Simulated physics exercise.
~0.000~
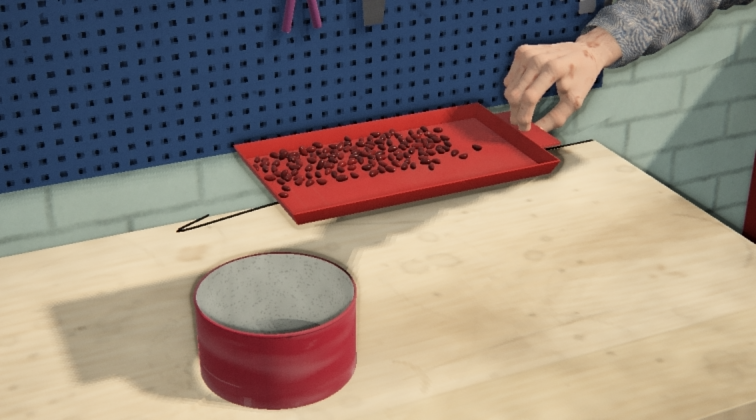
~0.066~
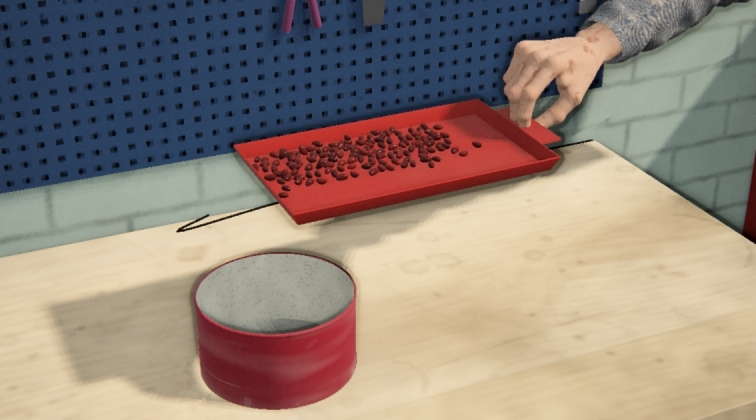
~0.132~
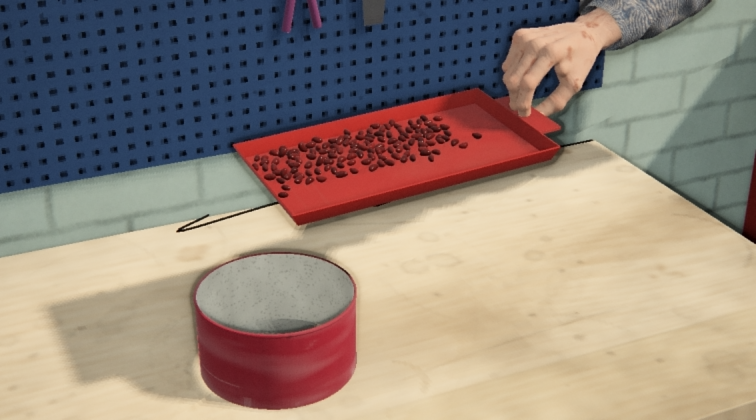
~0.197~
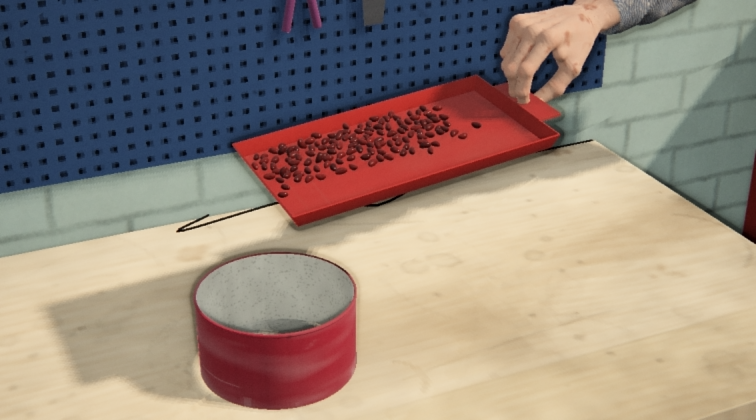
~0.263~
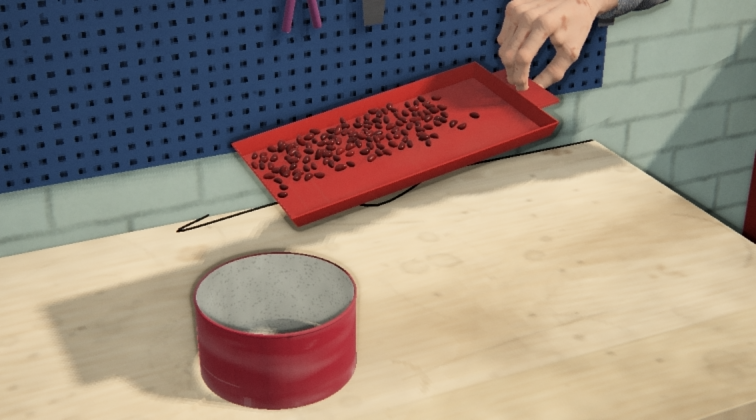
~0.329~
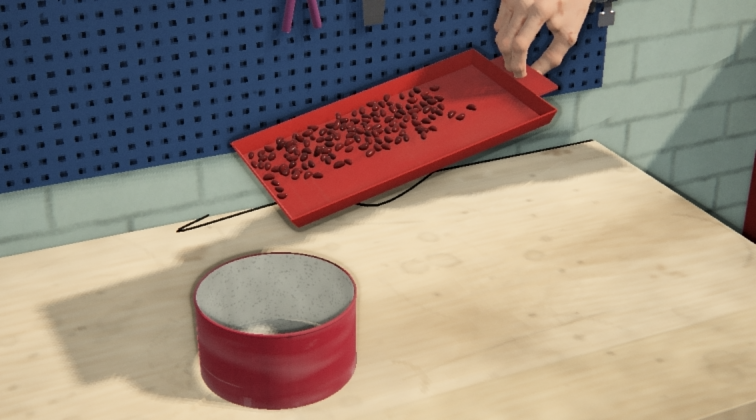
At a wooden workbench by a blue pegboard, a hand gripped the right end of a red tray of small dark pieces and raised it steadily, tilting the tray down toward the left.
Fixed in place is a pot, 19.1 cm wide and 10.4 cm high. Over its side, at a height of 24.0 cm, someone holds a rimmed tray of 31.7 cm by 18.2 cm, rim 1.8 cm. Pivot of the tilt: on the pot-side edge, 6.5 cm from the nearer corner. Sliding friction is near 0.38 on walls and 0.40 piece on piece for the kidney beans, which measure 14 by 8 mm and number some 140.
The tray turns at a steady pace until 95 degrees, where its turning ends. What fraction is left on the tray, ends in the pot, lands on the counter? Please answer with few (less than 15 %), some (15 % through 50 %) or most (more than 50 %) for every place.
Left on the tray: Few, pot: Most, counter: Some.
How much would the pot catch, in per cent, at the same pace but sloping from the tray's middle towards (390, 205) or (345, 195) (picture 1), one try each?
The share comes to roughly 25 in a hundred, then roughly 35 in a hundred.
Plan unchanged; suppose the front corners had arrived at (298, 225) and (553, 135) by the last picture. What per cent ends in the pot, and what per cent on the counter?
Pot 25 % / counter 75 %.
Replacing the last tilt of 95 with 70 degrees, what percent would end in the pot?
Near 60 %, then.
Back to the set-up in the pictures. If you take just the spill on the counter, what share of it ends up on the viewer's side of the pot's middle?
About 90 percent of the spill.
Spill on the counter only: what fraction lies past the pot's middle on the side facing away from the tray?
It comes to near 80 percent.
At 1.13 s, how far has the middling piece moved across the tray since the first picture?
12 cm.
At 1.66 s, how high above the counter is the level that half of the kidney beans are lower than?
Some 24 cm above the counter.
After 1.13 s, tilt 51 degrees; the tray holds 90 %, the pot 0 %.
After 1.66 s, tilt 77 degrees; the tray holds 60 %, the pot 5 %.
After 2.25 s, tilt 95 degrees; the tray holds 0 %, the pot 60 %.
By 3.2 s all is still; tray 0 %, pot 60 %, counter 40 %.
